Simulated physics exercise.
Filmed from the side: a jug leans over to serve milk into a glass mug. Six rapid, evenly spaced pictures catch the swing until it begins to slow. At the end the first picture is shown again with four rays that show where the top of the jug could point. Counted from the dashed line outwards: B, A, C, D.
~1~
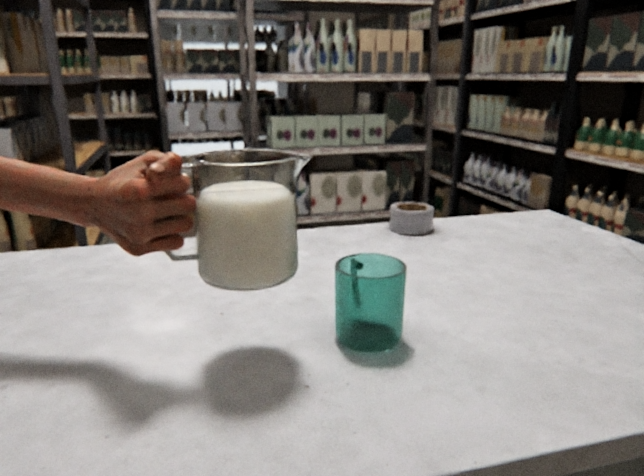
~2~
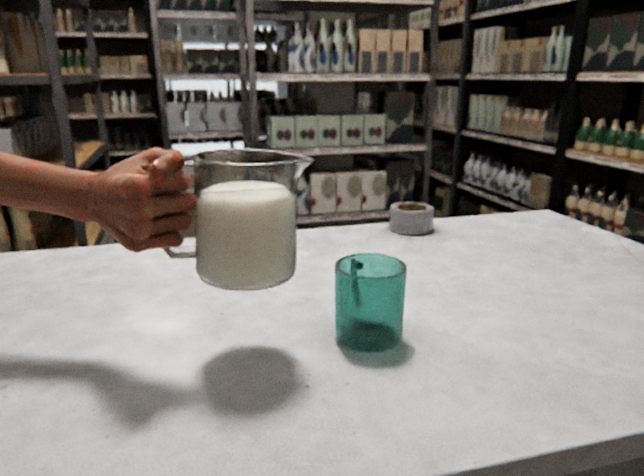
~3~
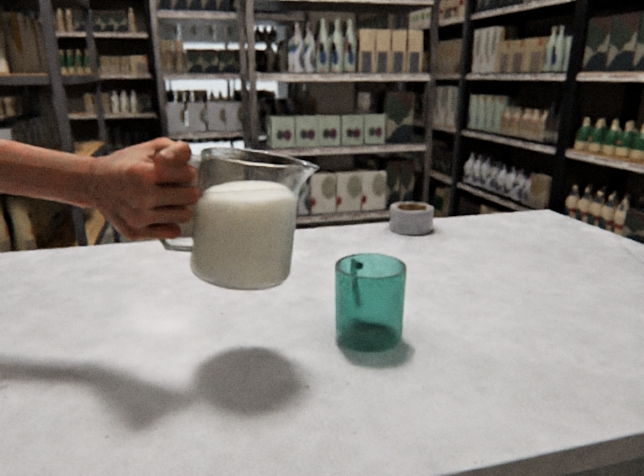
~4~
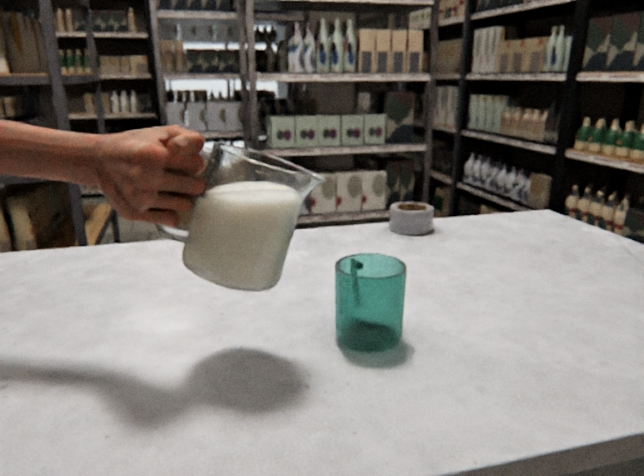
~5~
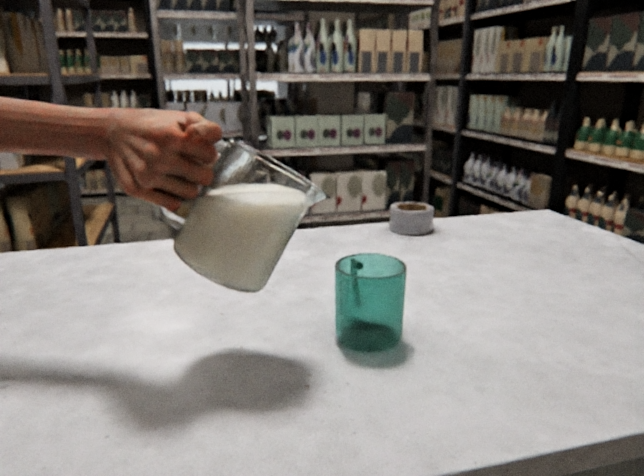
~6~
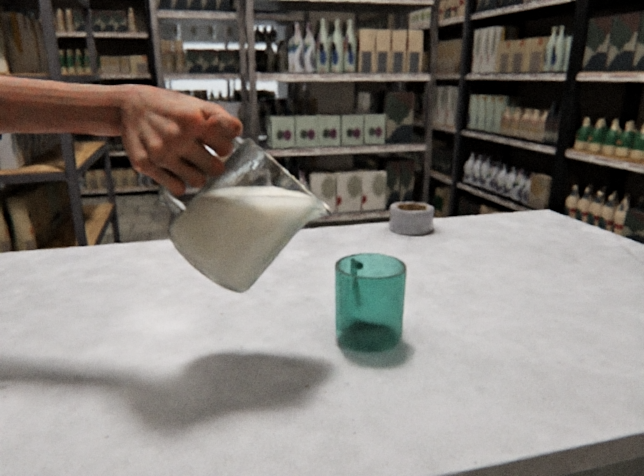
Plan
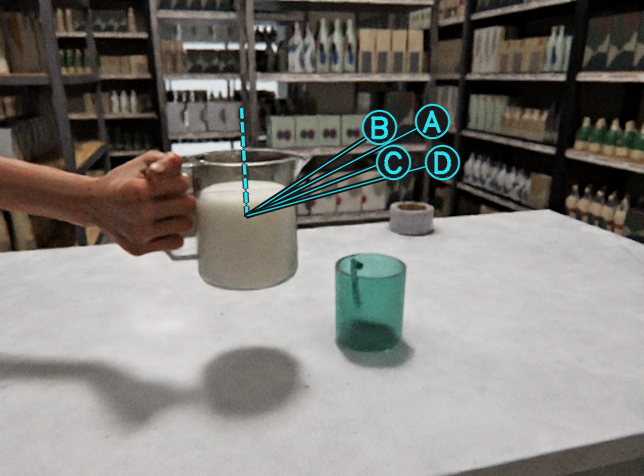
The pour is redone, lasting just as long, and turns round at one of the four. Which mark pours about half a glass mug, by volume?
B works best here.
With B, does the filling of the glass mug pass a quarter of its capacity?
Yes, it does.
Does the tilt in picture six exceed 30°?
Yes, it does.
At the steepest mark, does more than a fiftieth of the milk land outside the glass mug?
Yes.
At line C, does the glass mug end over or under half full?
Over.
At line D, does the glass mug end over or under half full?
Over half.
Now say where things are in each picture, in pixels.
The first picture shows upright, lip at (309, 157); rim of the glass mug round (371, 265); nothing has left yet.
The second picture shows tipped about 2°, lip at (311, 159); nothing has left yet.
The third picture shows tipped about 9°, lip at (317, 167); nothing has left yet.
The fourth picture shows tipped about 19°, lip at (323, 179); nothing has left yet.
The fifth picture shows tipped about 31°, lip at (328, 196); nothing has left yet.
The sixth picture shows tipped about 43°, lip at (329, 213); nothing has left yet.
In cyan, A at (417, 128); B at (365, 138); C at (376, 165); D at (426, 166).
Choosing A, the glass mug ends with about 65 % of what it can hold.
Choosing B, the glass mug ends with about 47 % of what it can hold.
Choosing C, the glass mug ends with about 80 % of what it can hold; 3 % of the milk is spilt.
Choosing D, the glass mug ends with about 80 % of what it can hold; 14 % of the milk is spilt.
